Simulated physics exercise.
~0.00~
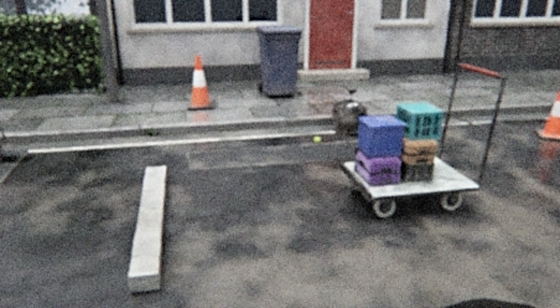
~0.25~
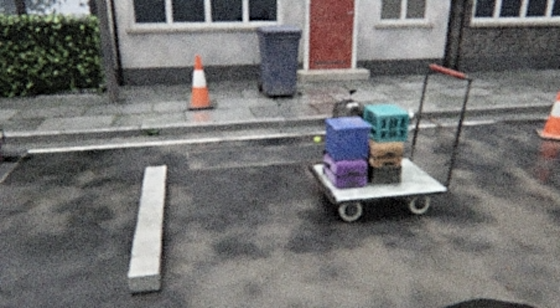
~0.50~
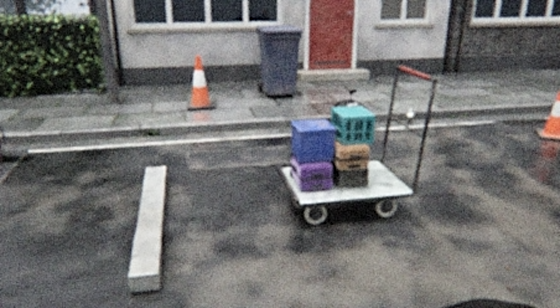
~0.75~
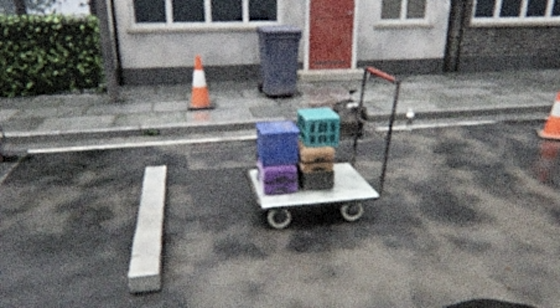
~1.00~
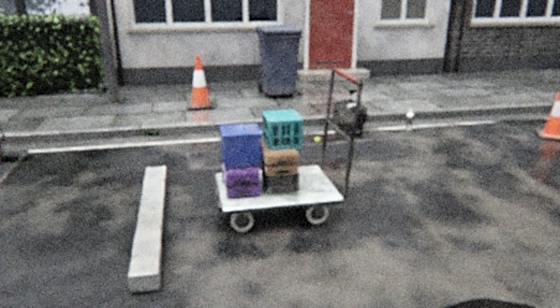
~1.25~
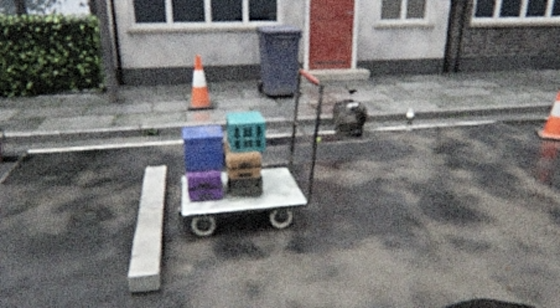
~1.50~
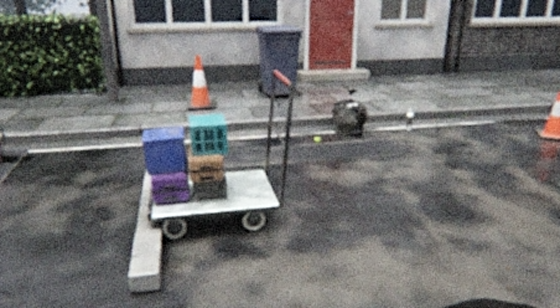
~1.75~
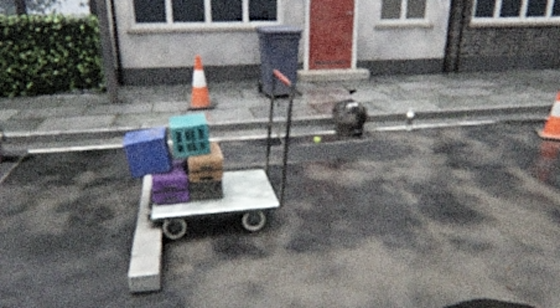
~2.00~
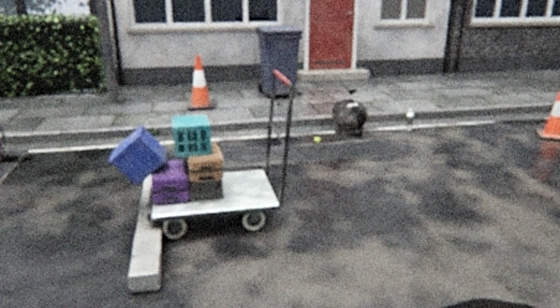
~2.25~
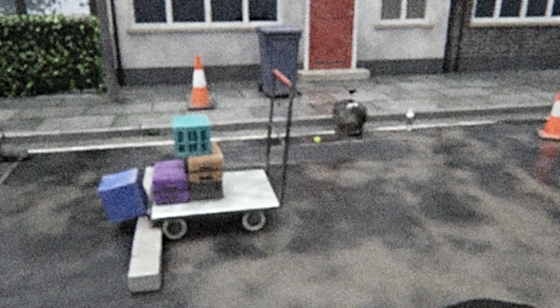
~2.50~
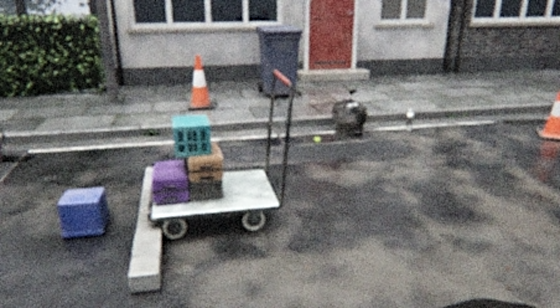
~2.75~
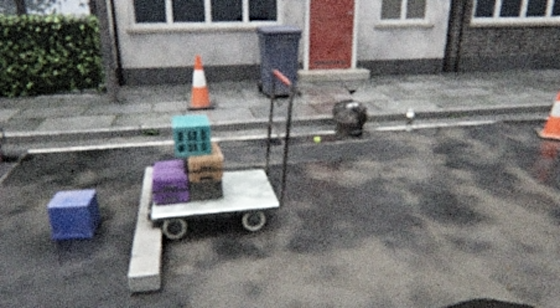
A flat cart stacked with crates and boxes rolled left across the wet road and stopped against a long pale kerb. The blue box on top slid off the front, tumbled over the kerb and landed beyond it, while the teal crate shifted but stayed aboard with the rest.
